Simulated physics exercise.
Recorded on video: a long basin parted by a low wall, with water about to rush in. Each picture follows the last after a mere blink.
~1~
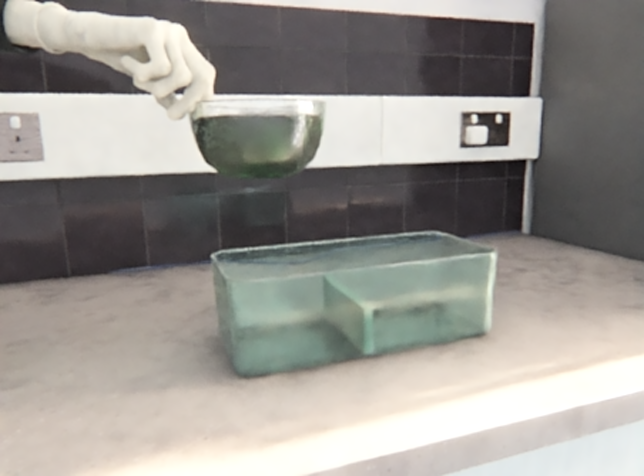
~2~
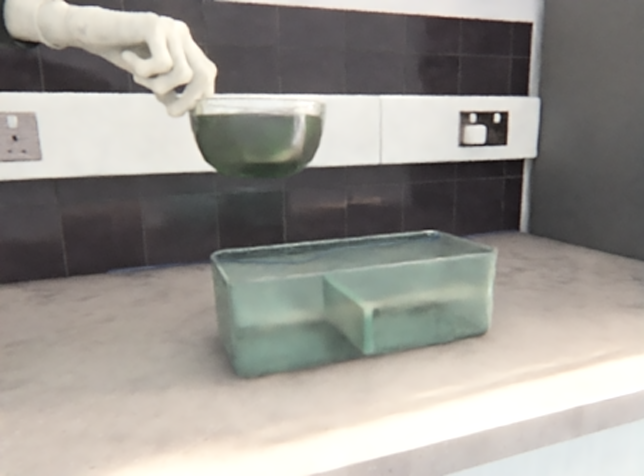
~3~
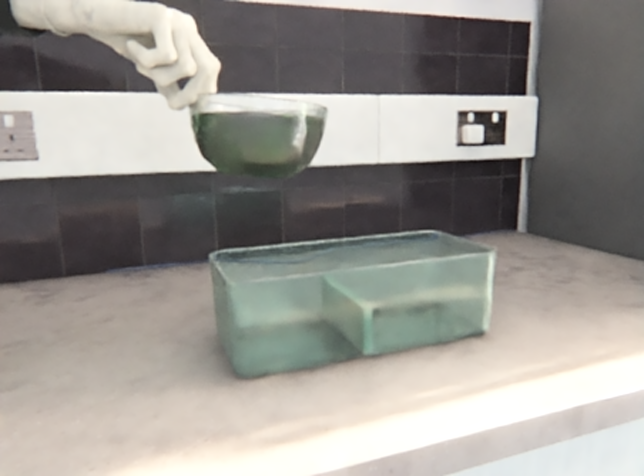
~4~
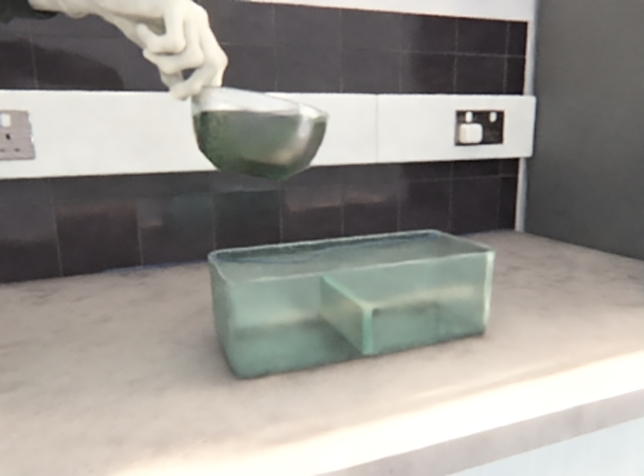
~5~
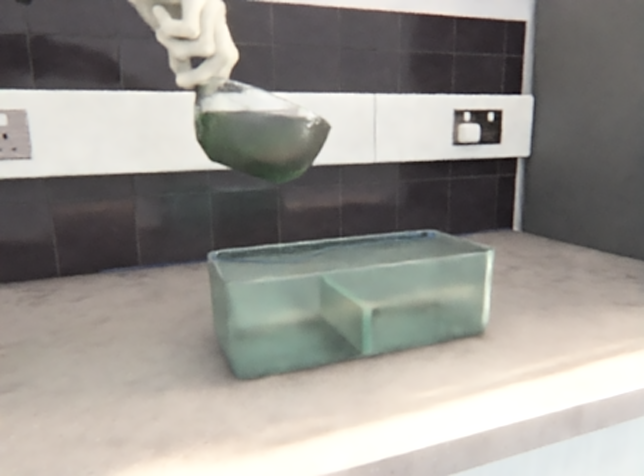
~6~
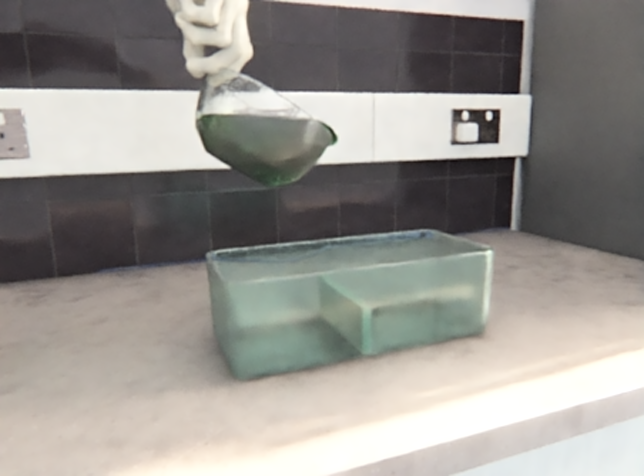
A pale hand tilts a glass bowl of dark green liquid rightward above a divided basin.
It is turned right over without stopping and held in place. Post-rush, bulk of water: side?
Hmm, the right portion ends up holding the most.
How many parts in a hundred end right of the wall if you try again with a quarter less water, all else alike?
Best guess: Around 65 %.
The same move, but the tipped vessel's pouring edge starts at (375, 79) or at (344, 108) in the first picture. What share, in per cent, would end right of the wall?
In turn 90 % and 90 %.
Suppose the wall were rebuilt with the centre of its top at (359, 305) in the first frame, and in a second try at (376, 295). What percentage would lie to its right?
First try around 55 percent; second try around 30 percent.
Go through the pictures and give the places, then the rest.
In the first picture, it leans 0°; its right rim is at (321, 106); the water meets the walls at (192, 118) and (318, 117); the long basin's rim runs from (219, 268) to (467, 242); the wall's top is at (345, 291).
In the second picture, it leans 1°; its right rim is at (321, 107); the water meets the walls at (192, 117) and (317, 118).
In the third picture, it leans 6°; its right rim is at (322, 112); the water meets the walls at (192, 115) and (318, 119).
In the fourth picture, it leans 12°; its right rim is at (324, 120); the water meets the walls at (194, 114) and (320, 121).
In the fifth picture, it leans 21°; its right rim is at (325, 130); the water meets the walls at (196, 114) and (323, 127); 1 per cent is over the edge.
In the sixth picture, it leans 32°; its right rim is at (324, 143); the water meets the walls at (197, 117) and (318, 134); 6 per cent is over the edge.
A moment on, the tilt is 92° and 22 per cent is still to pour, 0 is left of the wall and 36 right of it.
Next, the tilt is 104° and 2 per cent is still to pour, 20 is left of the wall and 72 right of it.
Then the tilt is 104° and 0 per cent is still to pour, 26 is left of the wall and 72 right of it.
Later the tilt is 104° and 0 per cent is still to pour, 27 is left of the wall and 72 right of it.
Finally, 27 per cent lies left of the wall, 72 right of it and 1 outside.
